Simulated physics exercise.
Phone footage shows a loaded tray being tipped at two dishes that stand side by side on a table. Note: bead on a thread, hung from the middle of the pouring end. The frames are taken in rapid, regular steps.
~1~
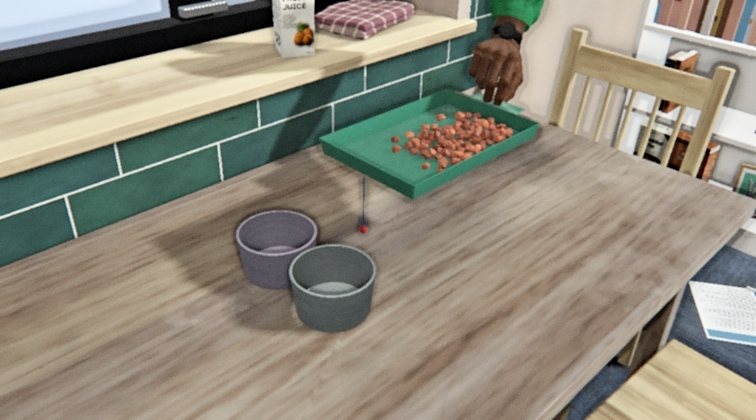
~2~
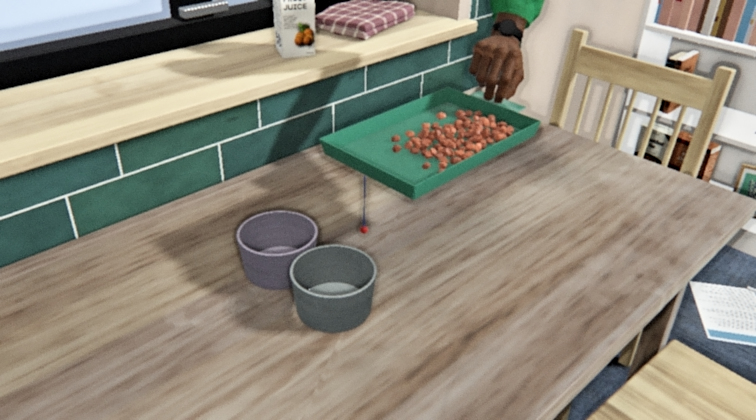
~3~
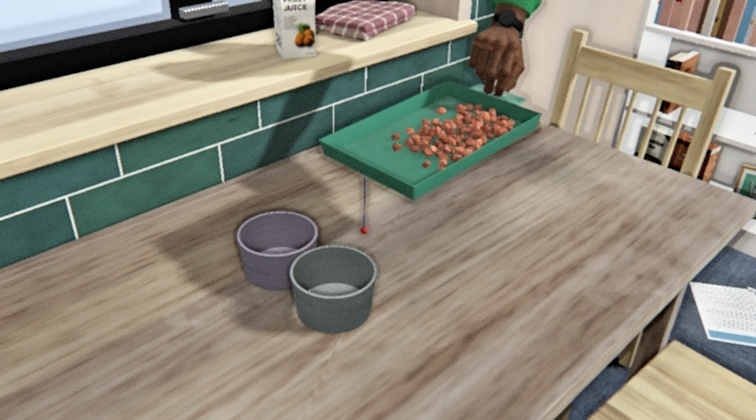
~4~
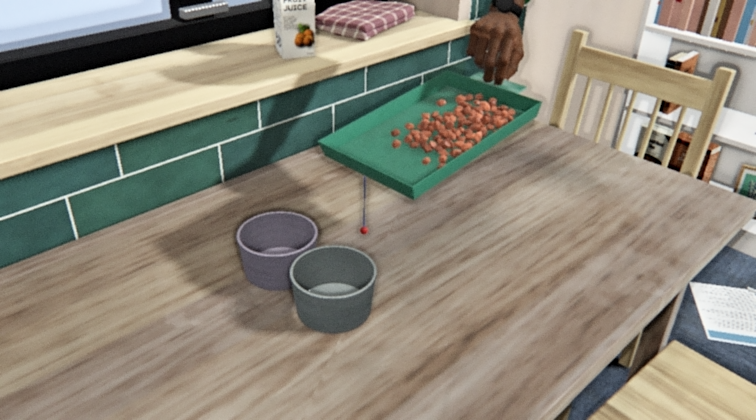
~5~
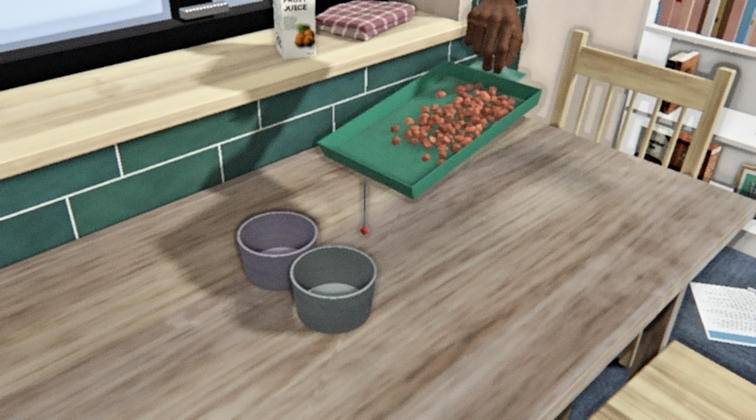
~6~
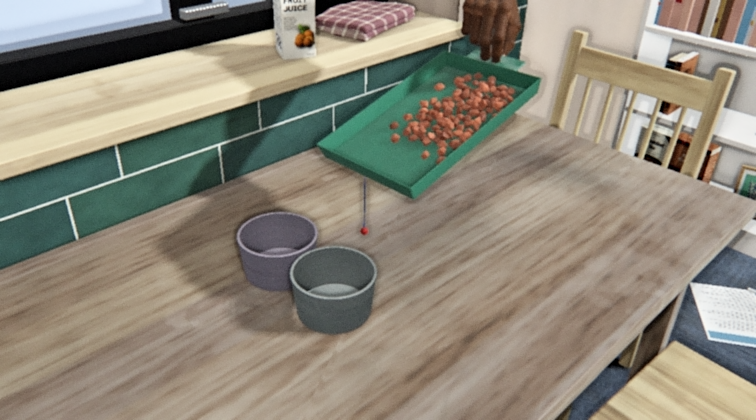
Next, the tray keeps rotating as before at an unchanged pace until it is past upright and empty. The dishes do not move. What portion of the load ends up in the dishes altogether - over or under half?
The dishes are left with the main part.
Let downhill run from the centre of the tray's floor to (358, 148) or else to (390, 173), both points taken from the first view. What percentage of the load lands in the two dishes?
About 20 and 60 percent.
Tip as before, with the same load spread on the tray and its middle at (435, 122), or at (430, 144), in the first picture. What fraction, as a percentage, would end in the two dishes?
Close to 80 in a hundred, then close to 80 in a hundred.
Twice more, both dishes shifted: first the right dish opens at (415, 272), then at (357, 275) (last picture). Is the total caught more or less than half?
Place 1: Lower than half; place 2: Higher than half.
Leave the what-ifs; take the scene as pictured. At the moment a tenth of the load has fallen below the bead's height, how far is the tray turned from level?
Angle reached: About 70°.
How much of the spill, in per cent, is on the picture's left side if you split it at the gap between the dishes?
Share on the left: Near 10 %.
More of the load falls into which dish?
The winner is the dish on the right.
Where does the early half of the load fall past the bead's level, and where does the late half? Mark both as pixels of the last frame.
The opening part goes through (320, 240); what follows goes through (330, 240).
Soon after the last picture, tray tipped steeply; nearly all on the tray; a stray few in the air.
A little later, tray tipped right over; about half on the tray; about a quarter in the right dish; a small part in the left dish; a small part outside both; a stray few in the air.
Later still, tray tipped past a quarter turn; about half in the right dish; about a quarter in the left dish; about a quarter outside both.
At rest, tray tipped past a quarter turn; about half in the right dish; about a quarter in the left dish; about a quarter outside both.
